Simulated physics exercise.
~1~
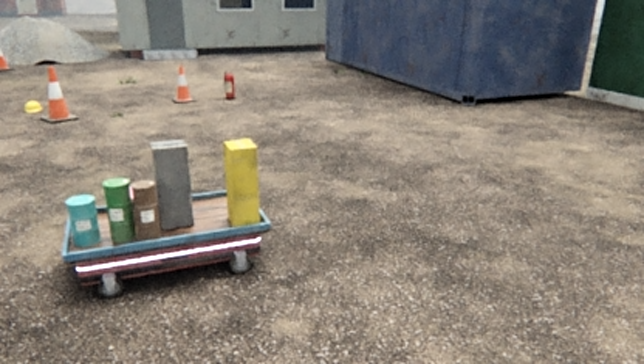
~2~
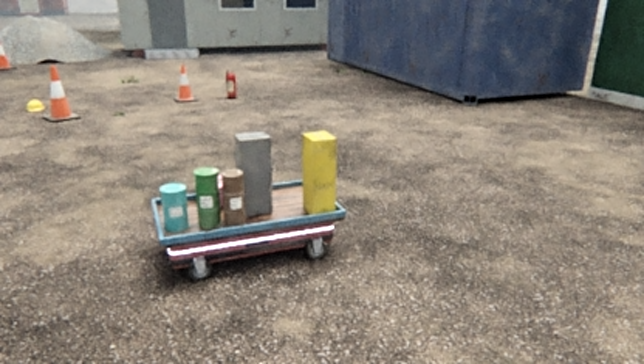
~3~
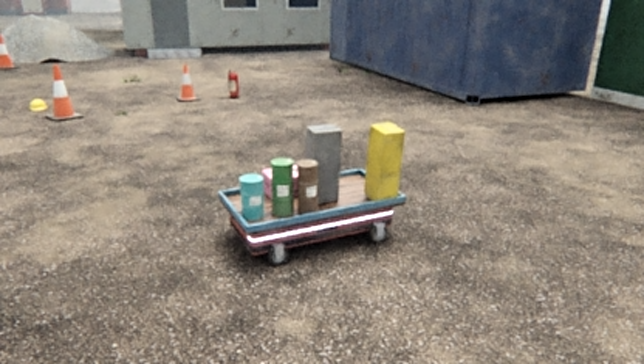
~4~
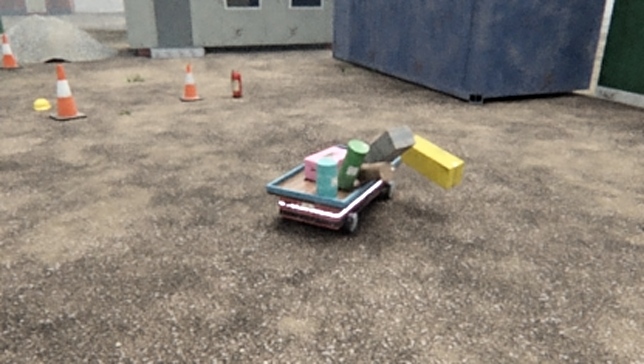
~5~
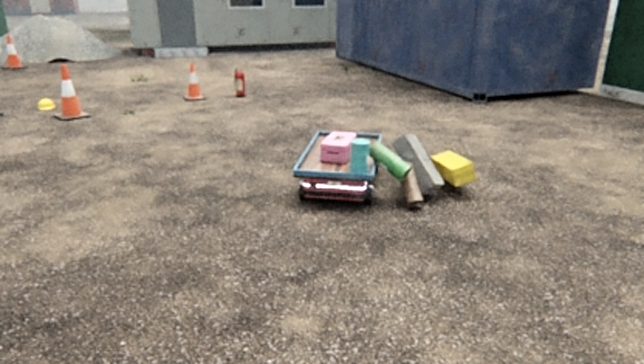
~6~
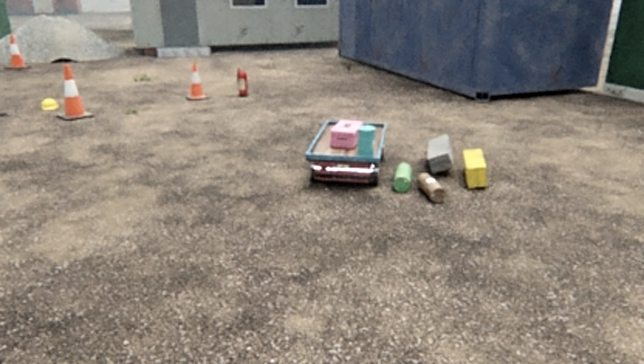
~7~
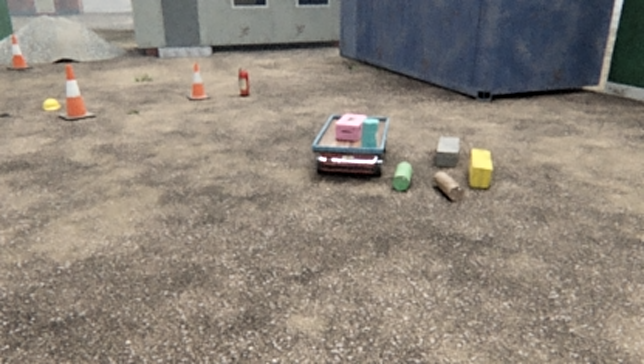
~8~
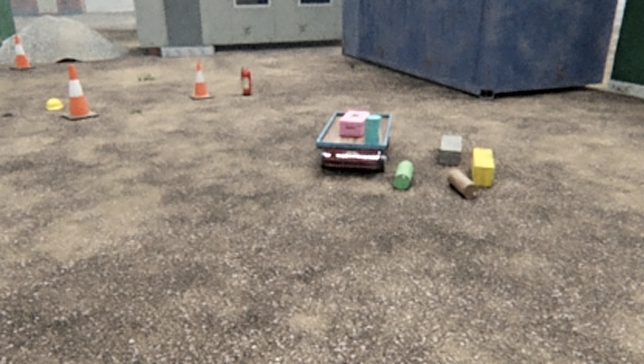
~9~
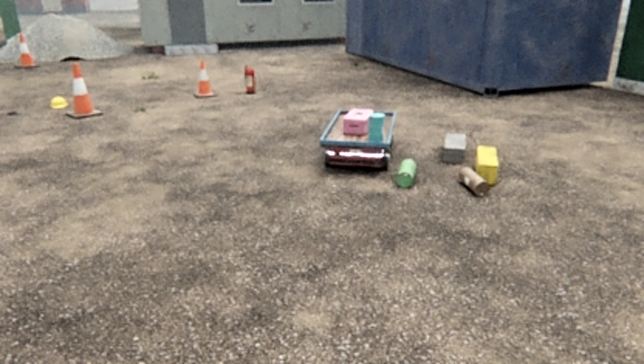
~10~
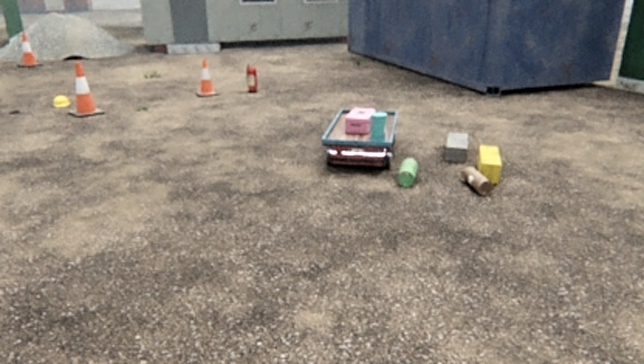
To begin with, a low four-wheeled cart carries upright canisters and boxes across a gravel yard, with traffic cones and a blue container behind. It rolls to the right, and a pink toolbox comes into view behind the turquoise canister. As the cart swings away from the viewer, the yellow box and brown canister tip off its right side, while the green canister and grey box lean over. Those two tumble off as well, and the cart slows to a stop. Finally, four items lie scattered on the ground to its right, while the pink toolbox and upright turquoise canister remain aboard.
